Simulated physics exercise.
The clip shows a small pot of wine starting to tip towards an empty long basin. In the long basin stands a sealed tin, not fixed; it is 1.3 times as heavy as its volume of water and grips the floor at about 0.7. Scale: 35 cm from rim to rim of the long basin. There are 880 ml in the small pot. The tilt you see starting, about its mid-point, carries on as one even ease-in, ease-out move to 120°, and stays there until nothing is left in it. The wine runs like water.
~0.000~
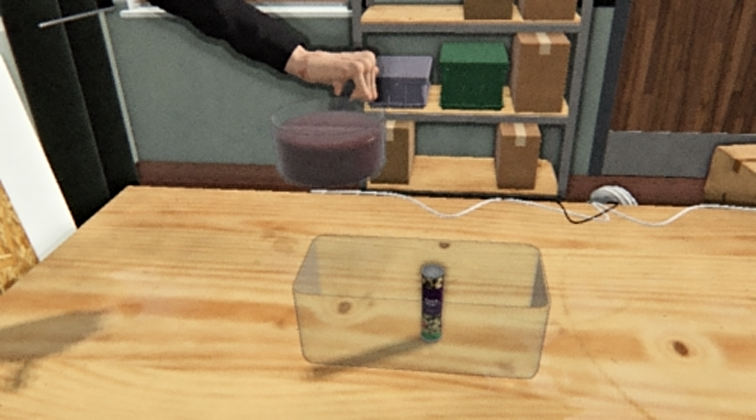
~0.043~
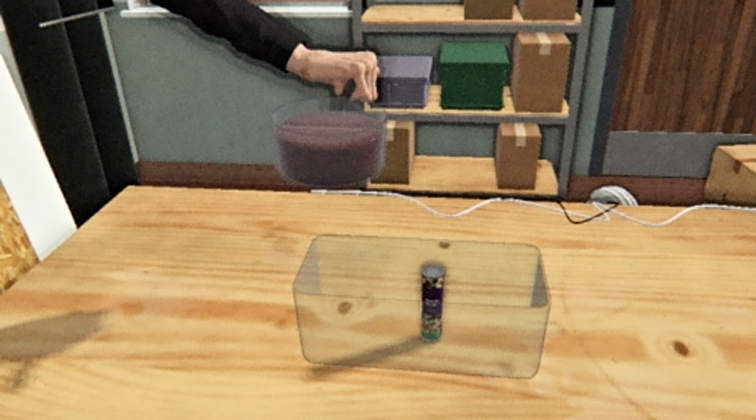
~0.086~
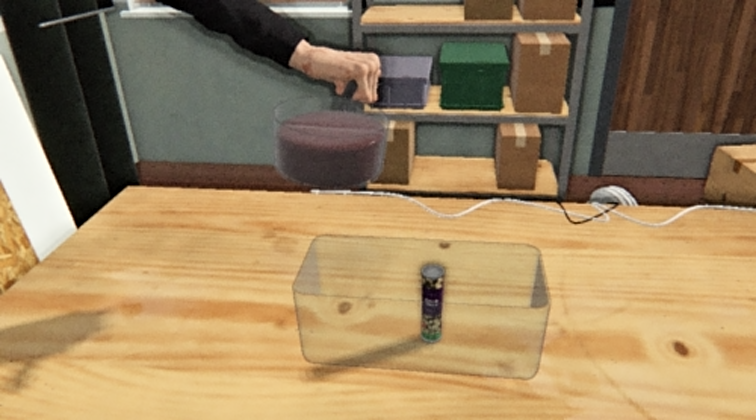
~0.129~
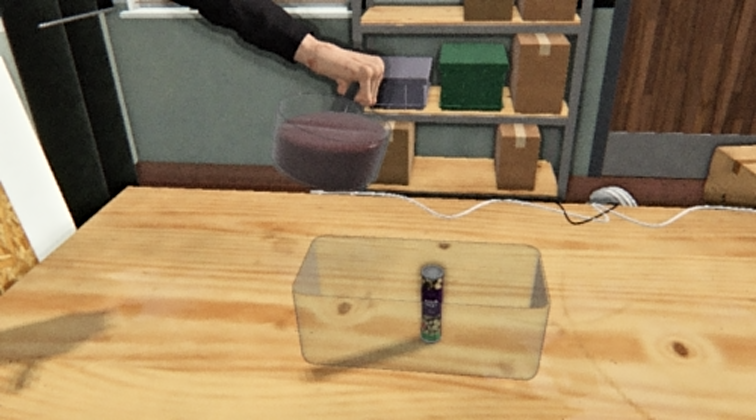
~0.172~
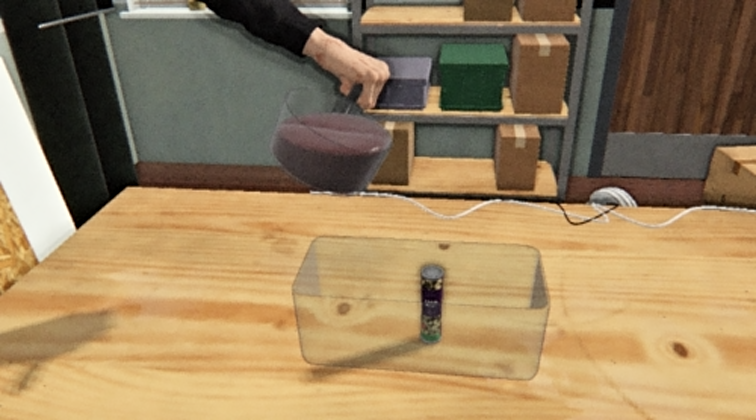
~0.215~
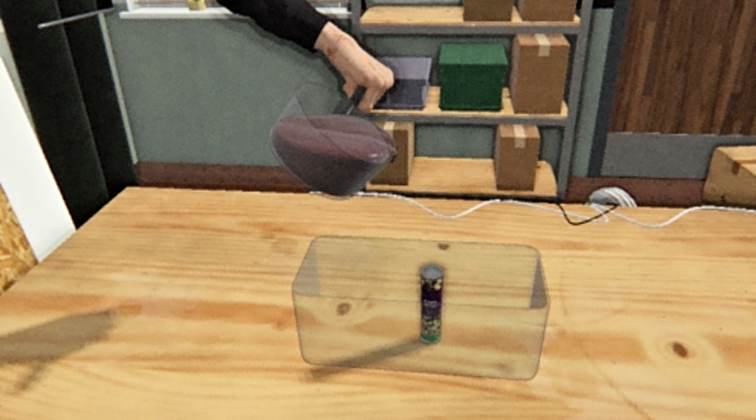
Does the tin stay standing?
The tin topples.
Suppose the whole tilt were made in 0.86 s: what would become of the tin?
The tin keeps standing.
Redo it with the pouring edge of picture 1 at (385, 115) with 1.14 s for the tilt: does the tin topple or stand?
Then it remains upright.
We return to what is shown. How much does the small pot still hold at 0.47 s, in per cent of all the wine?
Some 12 per cent.
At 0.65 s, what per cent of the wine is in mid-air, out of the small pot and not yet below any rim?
Near 6 in a hundred.
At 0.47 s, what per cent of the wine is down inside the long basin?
Near 28 in a hundred.
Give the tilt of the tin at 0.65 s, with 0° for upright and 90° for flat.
It is at some 5°.
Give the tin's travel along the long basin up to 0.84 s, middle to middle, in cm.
About 5 cm.
By 0.47 s the tilt is 113° and 12 per cent is still to pour; the tin stands where it began.
By 0.65 s the tilt is 120° and 1 per cent is still to pour; the tin leans 4°.
By 0.84 s the tilt is 120° and 0 per cent is still to pour; the tin leans 32°.
By 1.05 s the tilt is 120° and 0 per cent is still to pour; the tin lies on its side.
At rest the tin lies on its side.
